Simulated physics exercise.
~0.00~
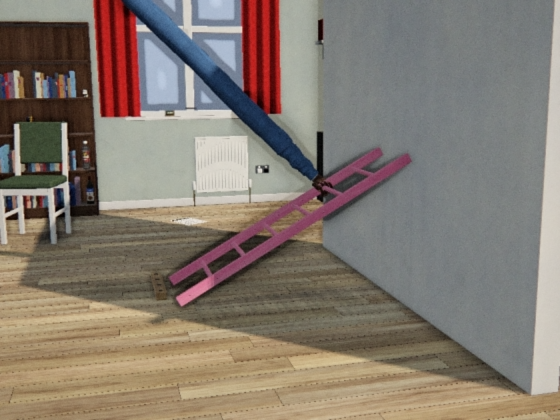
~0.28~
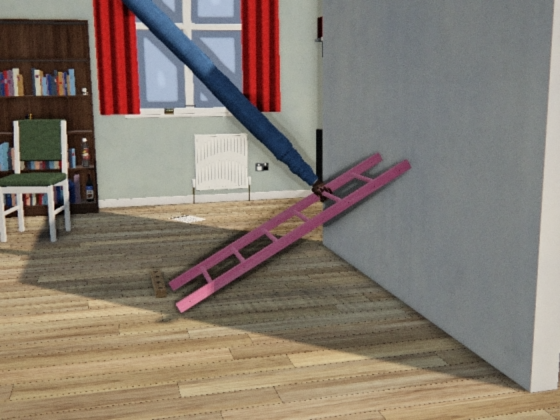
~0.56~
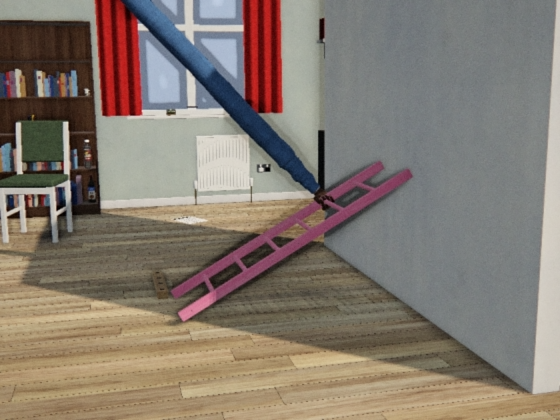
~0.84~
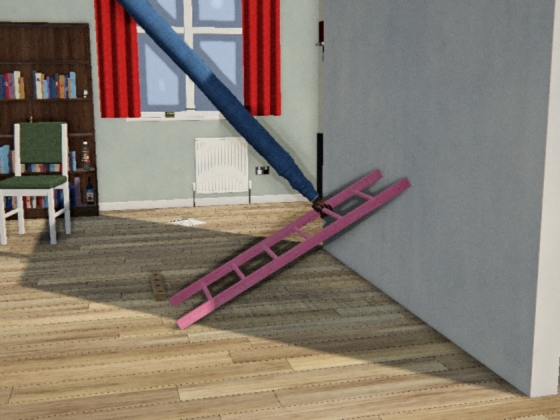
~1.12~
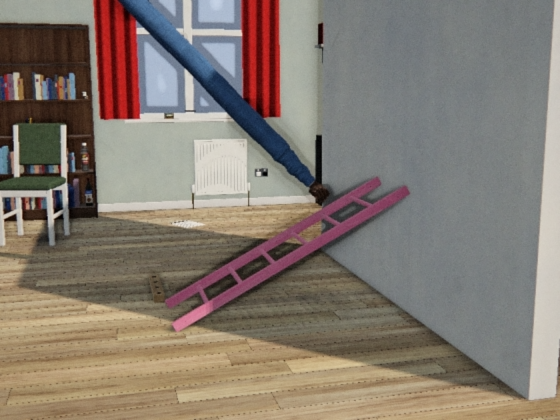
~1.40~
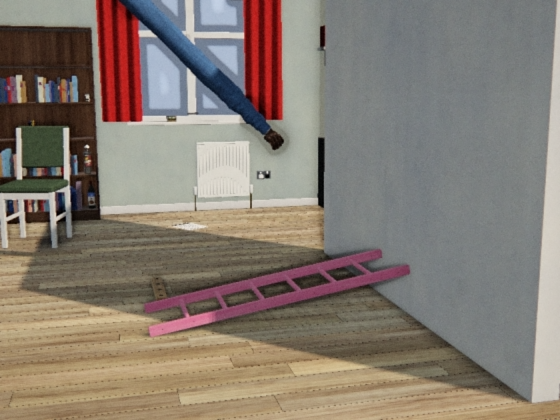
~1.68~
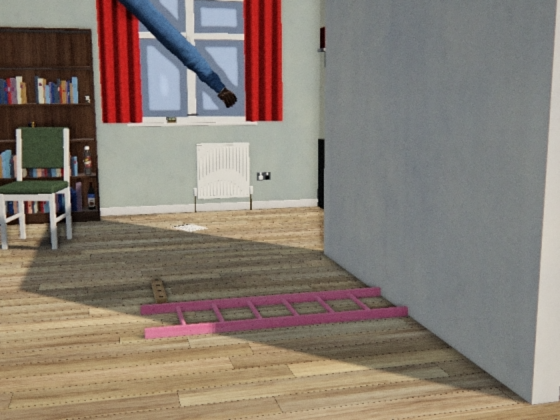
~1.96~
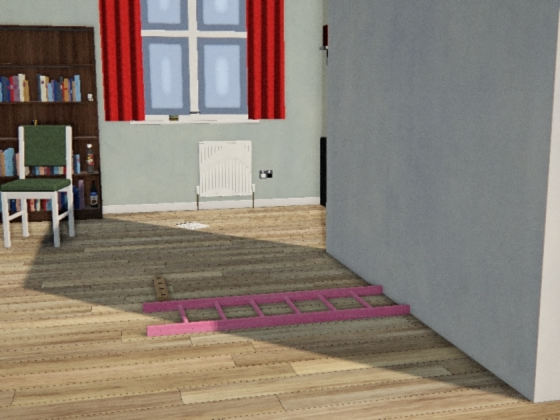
In a room with a pale wooden floor, seen from a slightly swaying hand-held view, a pink ladder-like gate leans at a slant against a grey wall on the right. A green and white chair and a dark bookcase stand at the left, with a red-curtained window behind and a small brown batten on the floor. A long blue arm reaches from the top left and holds the gate as it lowers slightly. The hand lets go and draws back up to the left. The gate slips down, tipping flatter, and ends lying on the floor beside the wall, the arm gone.
